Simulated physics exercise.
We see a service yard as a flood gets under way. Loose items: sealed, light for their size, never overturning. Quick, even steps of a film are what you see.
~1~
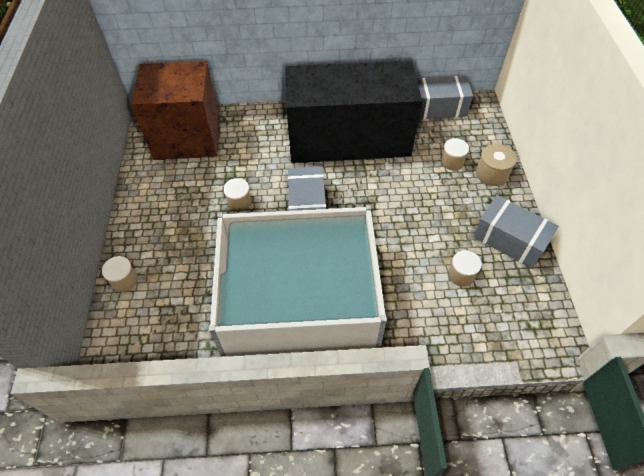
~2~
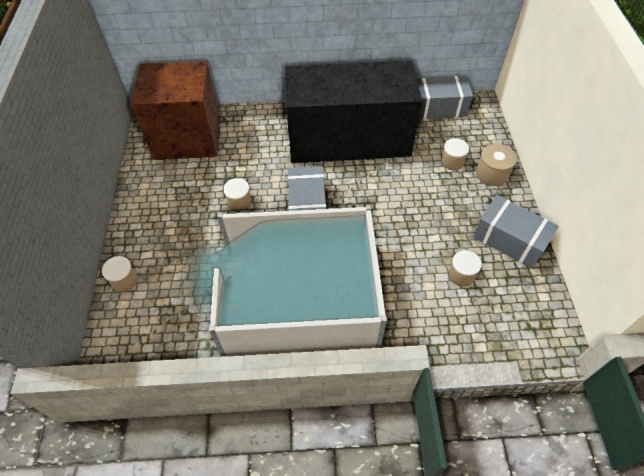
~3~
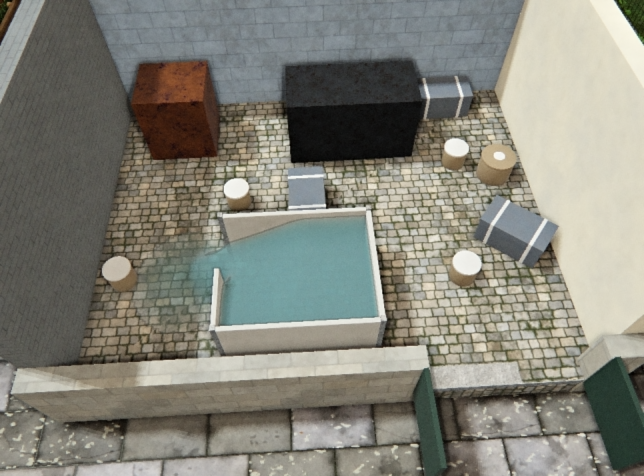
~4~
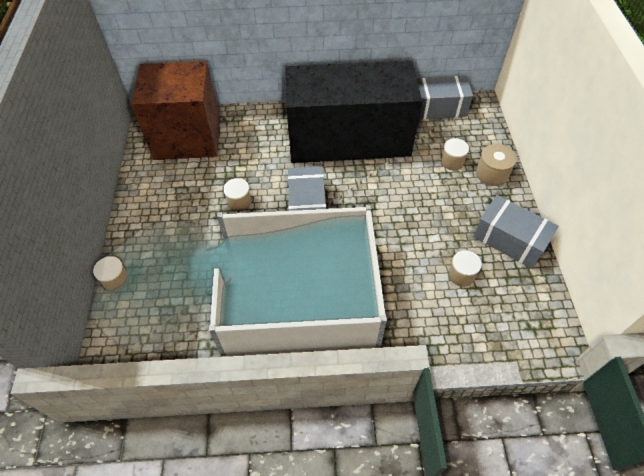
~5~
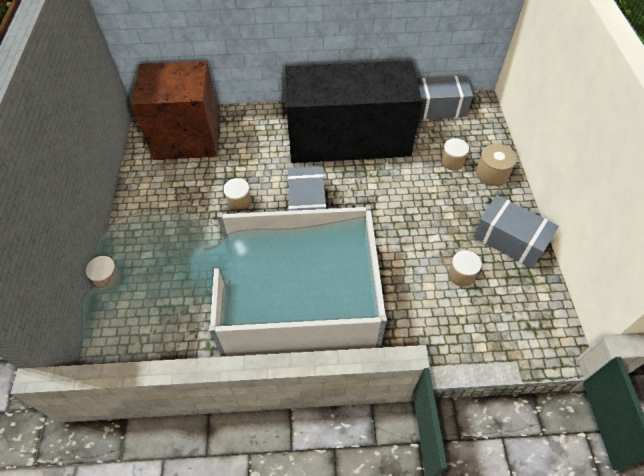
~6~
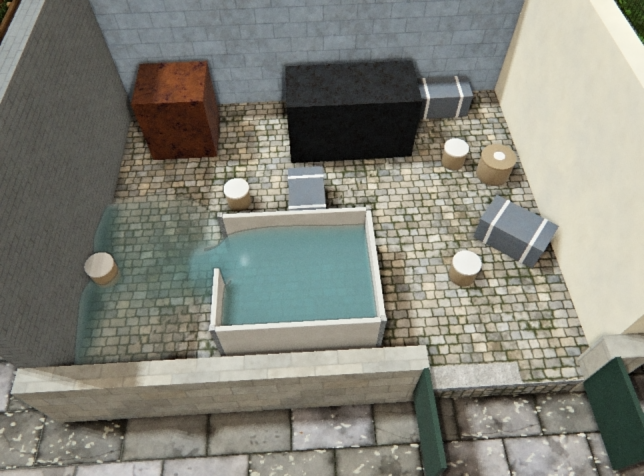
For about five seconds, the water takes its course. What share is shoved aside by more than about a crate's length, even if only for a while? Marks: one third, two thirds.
Fewer than a third of the things get pushed well away.
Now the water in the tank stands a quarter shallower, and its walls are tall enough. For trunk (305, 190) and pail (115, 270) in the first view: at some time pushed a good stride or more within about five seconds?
Lab note, in sequence: Stayed below that mark / reached that mark.
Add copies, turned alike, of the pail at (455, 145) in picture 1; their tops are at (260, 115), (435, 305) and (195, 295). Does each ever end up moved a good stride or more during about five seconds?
Okay, in order the twins go nowhere much, nowhere much, a long way.
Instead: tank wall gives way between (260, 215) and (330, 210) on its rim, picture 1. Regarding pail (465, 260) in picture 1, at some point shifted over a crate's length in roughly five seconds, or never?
From what the pictures show, it travelled less.
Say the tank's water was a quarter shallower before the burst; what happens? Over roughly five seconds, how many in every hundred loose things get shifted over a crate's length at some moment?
Something like 10 in a hundred of them.
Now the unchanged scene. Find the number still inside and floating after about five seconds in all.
Number: 0.
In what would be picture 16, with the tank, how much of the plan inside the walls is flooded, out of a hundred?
Wet share: Around 35 %.
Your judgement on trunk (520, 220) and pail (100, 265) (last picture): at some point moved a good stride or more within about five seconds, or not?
The first: Doesn't reach it. The second: Reaches it.
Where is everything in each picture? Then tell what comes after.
In the first picture, a pail at (116, 268) rests on the ground; a pail at (467, 262), on the bottom; 0 of 8 have shifted.
In the second picture, a pail at (116, 268) rests on the ground; a pail at (467, 262) rests on the ground; 0 of 8 have shifted.
In the third picture, a pail at (116, 268), on the bottom; a pail at (467, 262), on the bottom; 0 of 8 have shifted.
In the fourth picture, a pail at (108, 268), on the bottom, close to its start; a pail at (467, 262) rests on the ground; 1 of 8 have shifted.
In the fifth picture, a pail at (100, 268) rests on the ground, close to its start; a pail at (467, 262), on the bottom; 1 of 8 have shifted.
In the sixth picture, a pail at (99, 264), afloat, close to its start; a pail at (467, 262), on the bottom; 1 of 8 have shifted.
A moment on, 0 of 8 are well off their spots; 1 afloat.
Next, 1 of 8 are well off their spots; 0 afloat.
Later, 1 of 8 are well off their spots; 0 afloat.
In the end, 1 of 8 are well off their spots, and 1 have been at some point; 0 afloat.
